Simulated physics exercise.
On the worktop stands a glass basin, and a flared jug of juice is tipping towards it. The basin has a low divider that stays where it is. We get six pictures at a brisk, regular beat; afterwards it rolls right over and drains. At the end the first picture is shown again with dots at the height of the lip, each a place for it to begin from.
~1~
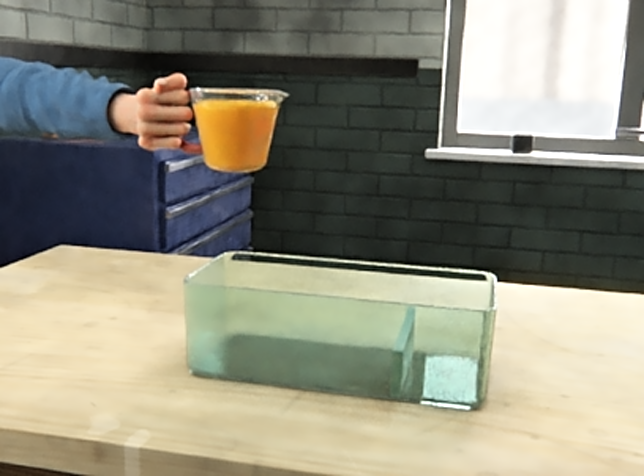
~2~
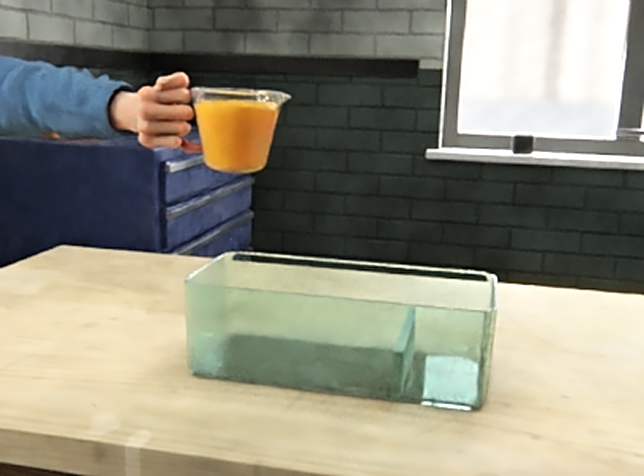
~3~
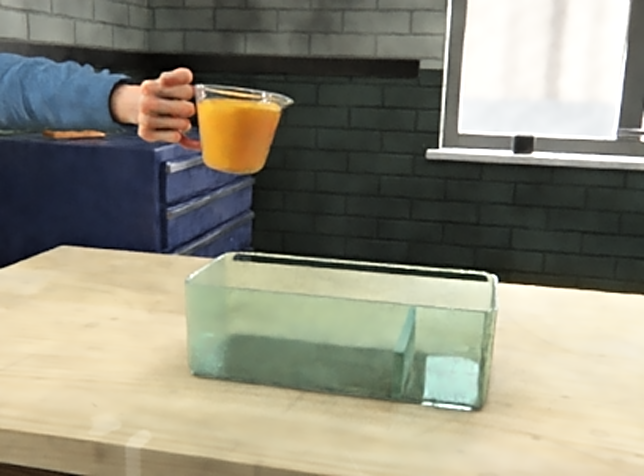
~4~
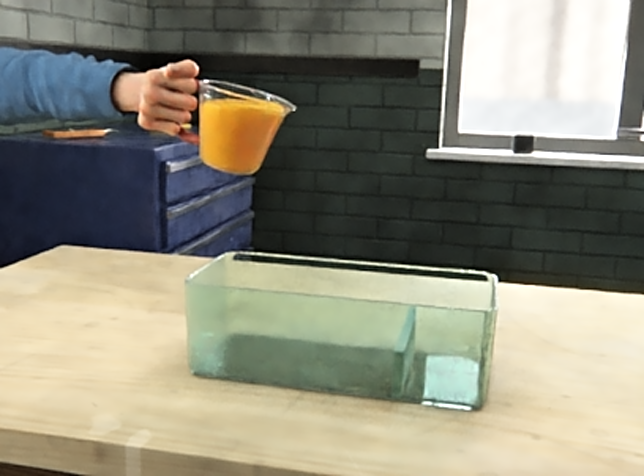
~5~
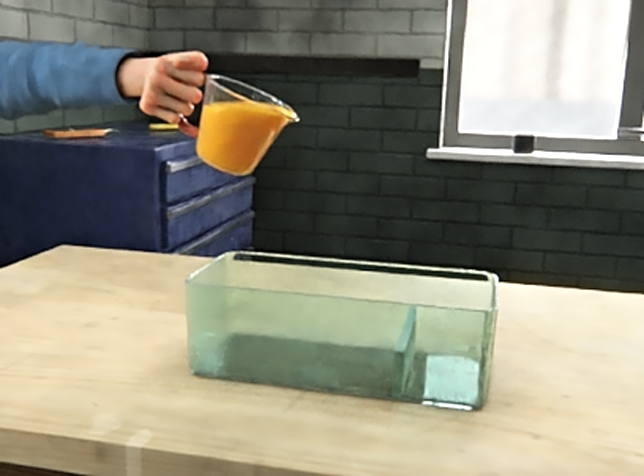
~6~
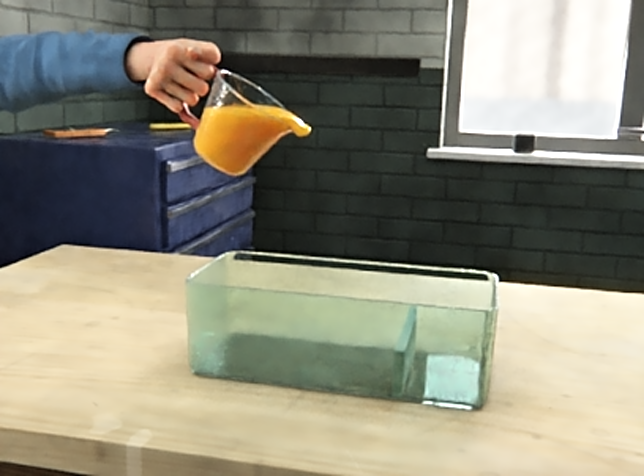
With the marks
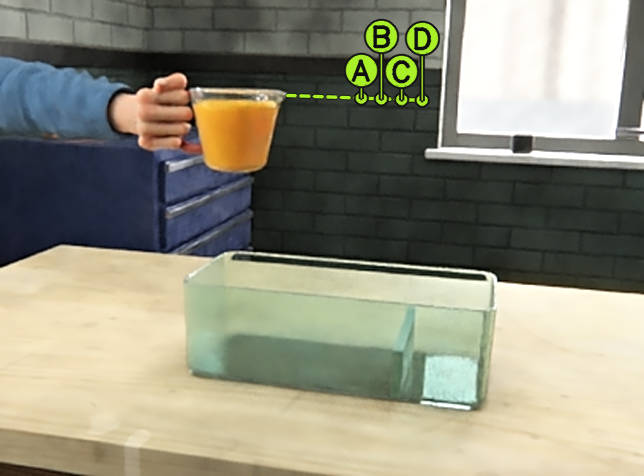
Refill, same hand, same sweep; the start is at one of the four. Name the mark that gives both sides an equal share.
Choose A.
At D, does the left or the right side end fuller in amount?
The right one.
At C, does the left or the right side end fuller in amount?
The right one.
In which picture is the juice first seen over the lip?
In picture 6.
On the marked copy, A at (361, 98); B at (381, 98); C at (401, 99); D at (422, 100).
For place A, about 48 % ends left of the wall and 50 % right of it.
For place B, about 12 % ends left of the wall and 86 % right of it.
For place C, about 17 % ends left of the wall and 78 % right of it; 5 % is lost outside.
For place D, about 14 % ends left of the wall and 83 % right of it; 3 % is lost outside.
